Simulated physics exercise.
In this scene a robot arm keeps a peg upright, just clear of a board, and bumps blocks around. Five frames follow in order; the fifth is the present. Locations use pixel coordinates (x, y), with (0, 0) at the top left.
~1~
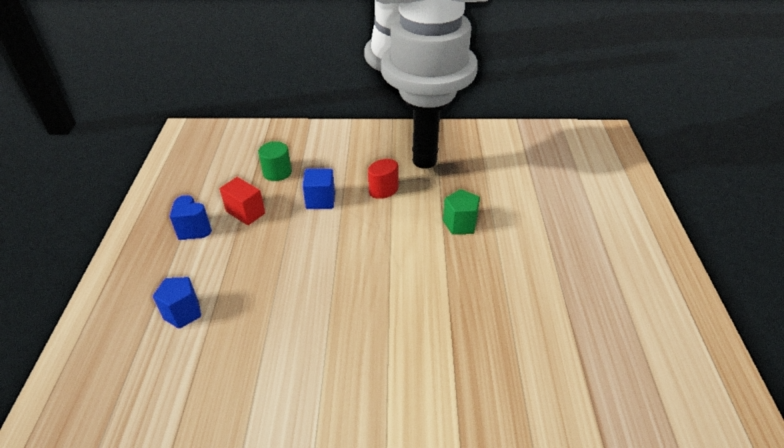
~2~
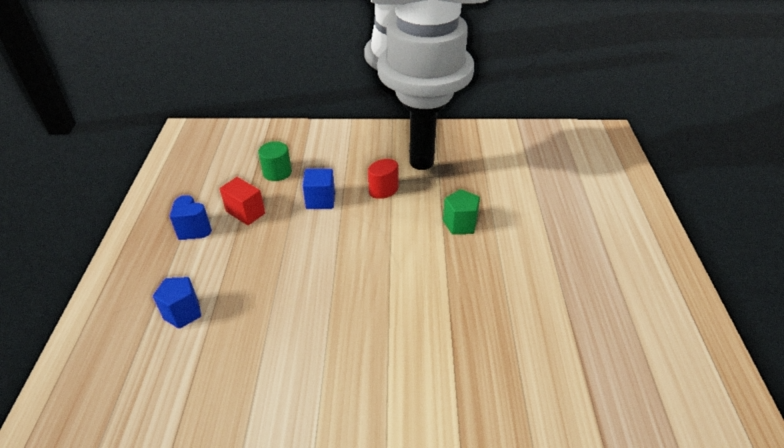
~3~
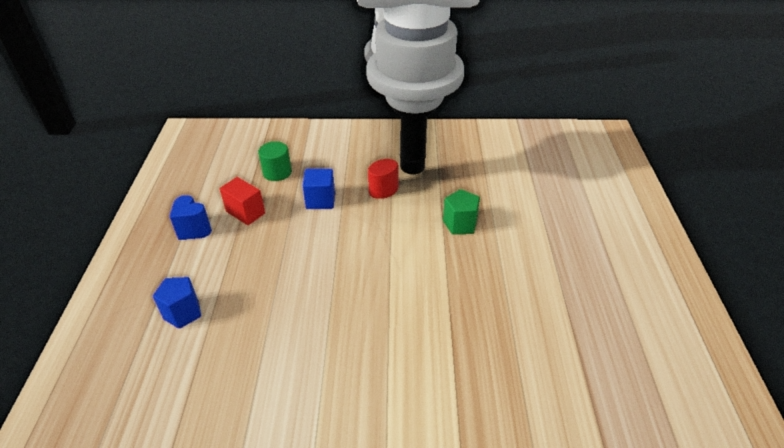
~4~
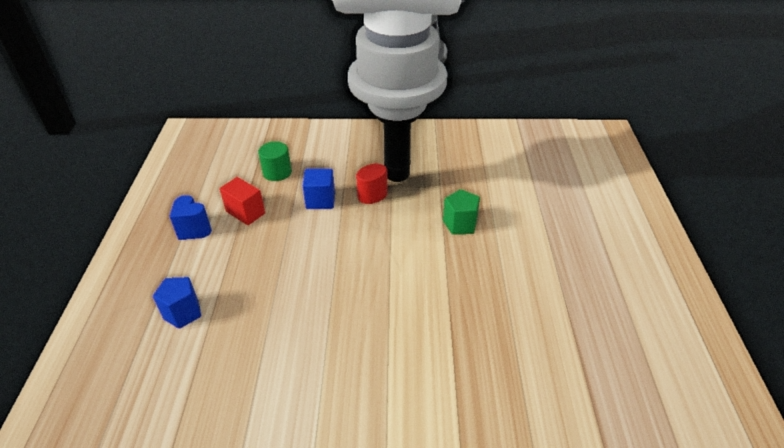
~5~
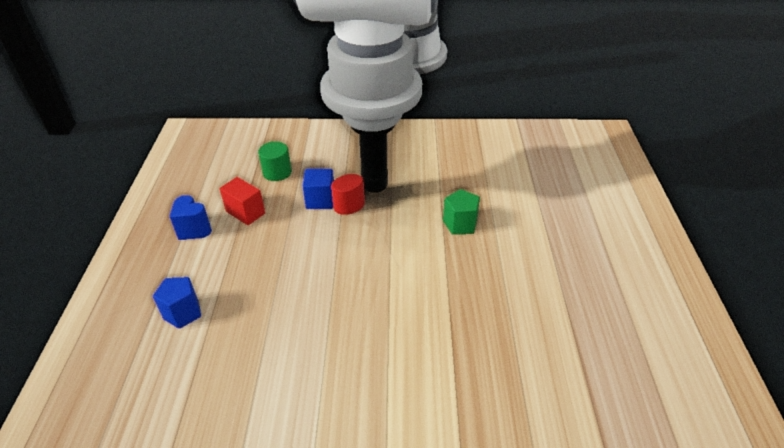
A robot arm with a black peg moved left over a wooden board and pushed the red round block left and slightly toward the viewer, up beside a blue block, while the other blocks stayed still.
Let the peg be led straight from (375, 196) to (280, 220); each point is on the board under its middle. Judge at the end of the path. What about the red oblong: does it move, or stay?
At the moment the path ends, the red oblong still stands where it did.
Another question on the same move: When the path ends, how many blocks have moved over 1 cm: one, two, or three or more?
I foresee two blocks being moved.
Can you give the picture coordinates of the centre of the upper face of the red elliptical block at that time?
The middle of its upper face should be somewhere near (287, 213).
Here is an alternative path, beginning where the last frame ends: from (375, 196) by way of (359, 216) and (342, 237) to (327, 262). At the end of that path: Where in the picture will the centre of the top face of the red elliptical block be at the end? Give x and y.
Its top centre lands on (315, 202).
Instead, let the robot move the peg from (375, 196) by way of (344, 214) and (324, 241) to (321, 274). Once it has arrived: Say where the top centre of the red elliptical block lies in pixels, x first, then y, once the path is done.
Its top middle: (290, 213).
What follows on the original path. One third of the way, peg at (343, 194); blue square at (308, 179), turned 50° clockwise; red elliptical block at (319, 195), turned 25° anticlockwise.
Two thirds of the way, peg at (311, 202); blue square at (282, 178), turned 85° clockwise; red elliptical block at (298, 207), turned 75° anticlockwise.
At the end, peg at (278, 209); red oblong still; blue square at (268, 178), turned 145° clockwise; red elliptical block at (287, 213), turned 130° anticlockwise.
